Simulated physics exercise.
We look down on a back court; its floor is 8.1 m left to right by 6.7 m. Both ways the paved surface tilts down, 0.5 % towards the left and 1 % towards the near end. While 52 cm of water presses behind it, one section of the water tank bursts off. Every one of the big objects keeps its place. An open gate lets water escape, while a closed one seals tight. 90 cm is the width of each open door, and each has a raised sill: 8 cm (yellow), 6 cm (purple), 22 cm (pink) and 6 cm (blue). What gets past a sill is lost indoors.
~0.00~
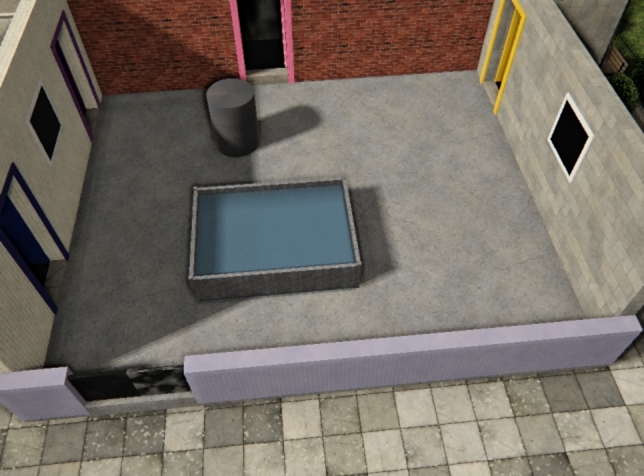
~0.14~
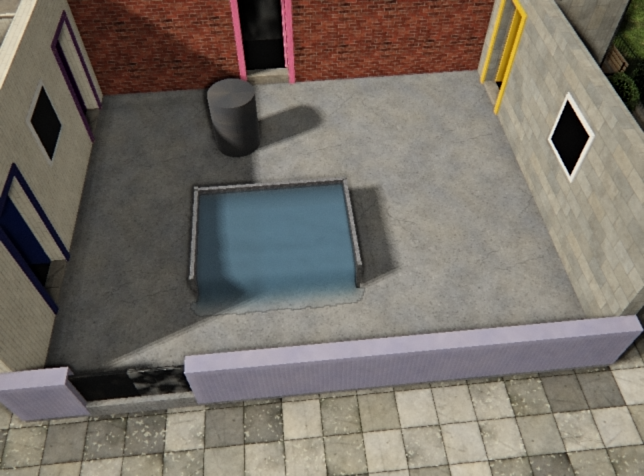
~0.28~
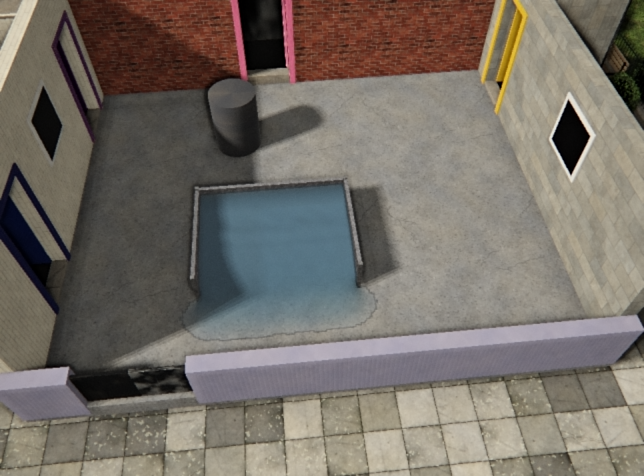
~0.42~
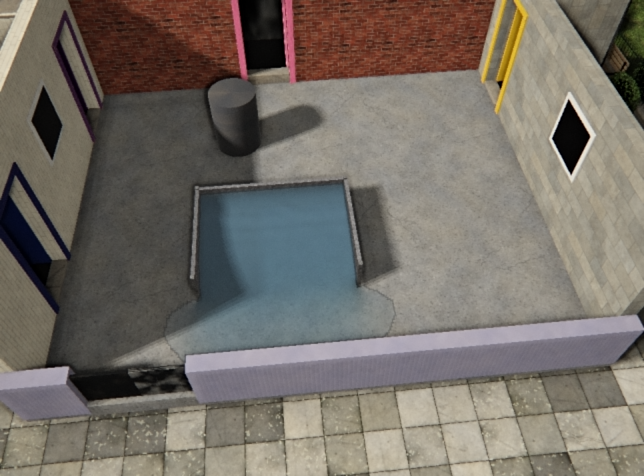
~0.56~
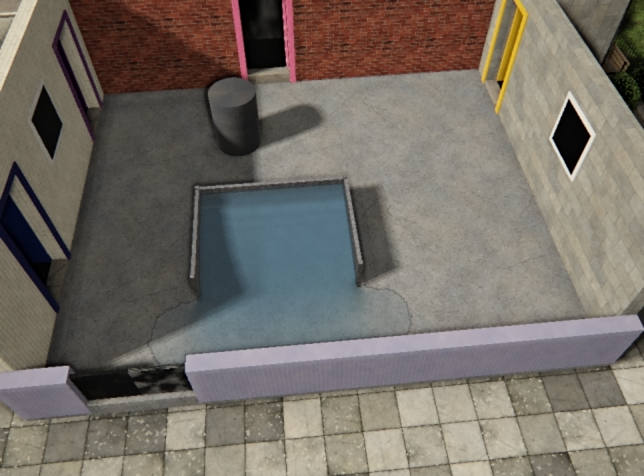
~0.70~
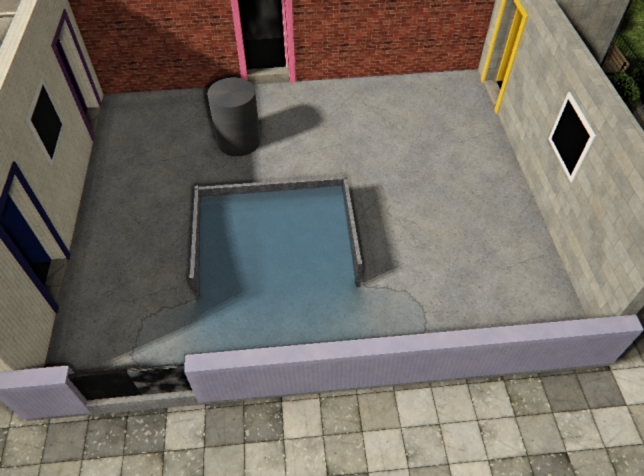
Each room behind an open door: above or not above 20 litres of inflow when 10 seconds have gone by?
The yellow door will undershoot the limit, the purple door will undershoot the limit, the pink door will undershoot the limit, the blue door will overshoot the limit.
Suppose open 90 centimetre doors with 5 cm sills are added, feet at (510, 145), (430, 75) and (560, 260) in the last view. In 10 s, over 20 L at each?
Note, doorways in listed order: Stays short, stays short, goes beyond.
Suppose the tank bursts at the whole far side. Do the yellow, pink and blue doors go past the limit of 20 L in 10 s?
Note: Yellow beyond the mark, pink short of the mark, blue short of the mark.
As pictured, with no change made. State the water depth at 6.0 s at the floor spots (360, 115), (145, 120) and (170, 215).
0, 2 and 2 cm.
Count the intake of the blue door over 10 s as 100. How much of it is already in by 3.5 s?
By then it's near 30% of the total.
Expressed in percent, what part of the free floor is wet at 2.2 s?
Roughly 25 % of the floor is wet.
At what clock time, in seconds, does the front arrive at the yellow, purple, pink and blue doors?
Doors: Yellow 4.5 s / purple 4.0 s / pink 6.5 s / blue 2.2 s.
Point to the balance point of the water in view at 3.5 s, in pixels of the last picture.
Centre: Roughly (278, 299) px.
After 1.4 s water covers 15 % of the floor and is deepest (42 cm) near (258, 362); yellow door not reached, purple door not reached, pink door not reached, blue door not reached.
After 2.2 s water covers 25 % of the floor and is deepest (34 cm) near (39, 394); yellow door not reached, purple door not reached, pink door not reached, blue door not reached.
After 3.5 s water covers 40 % of the floor and is deepest (26 cm) near (39, 394); yellow door not reached, purple door not reached, pink door not reached, blue door 13 cm at the sill, 15 L in.
After 6.0 s water covers 70 % of the floor and is deepest (12 cm) near (39, 394); yellow door 3 cm at the sill, 0 L in, purple door 3 cm at the sill, 0 L in, pink door not reached, blue door 8 cm at the sill, 44 L in.
After 10.0 s water covers 95 % of the floor and is deepest (10 cm) near (39, 394); yellow door 3 cm at the sill, 0 L in, purple door 7 cm at the sill, 3 L in, pink door 4 cm at the sill, 0 L in, blue door 7 cm at the sill, 47 L in.
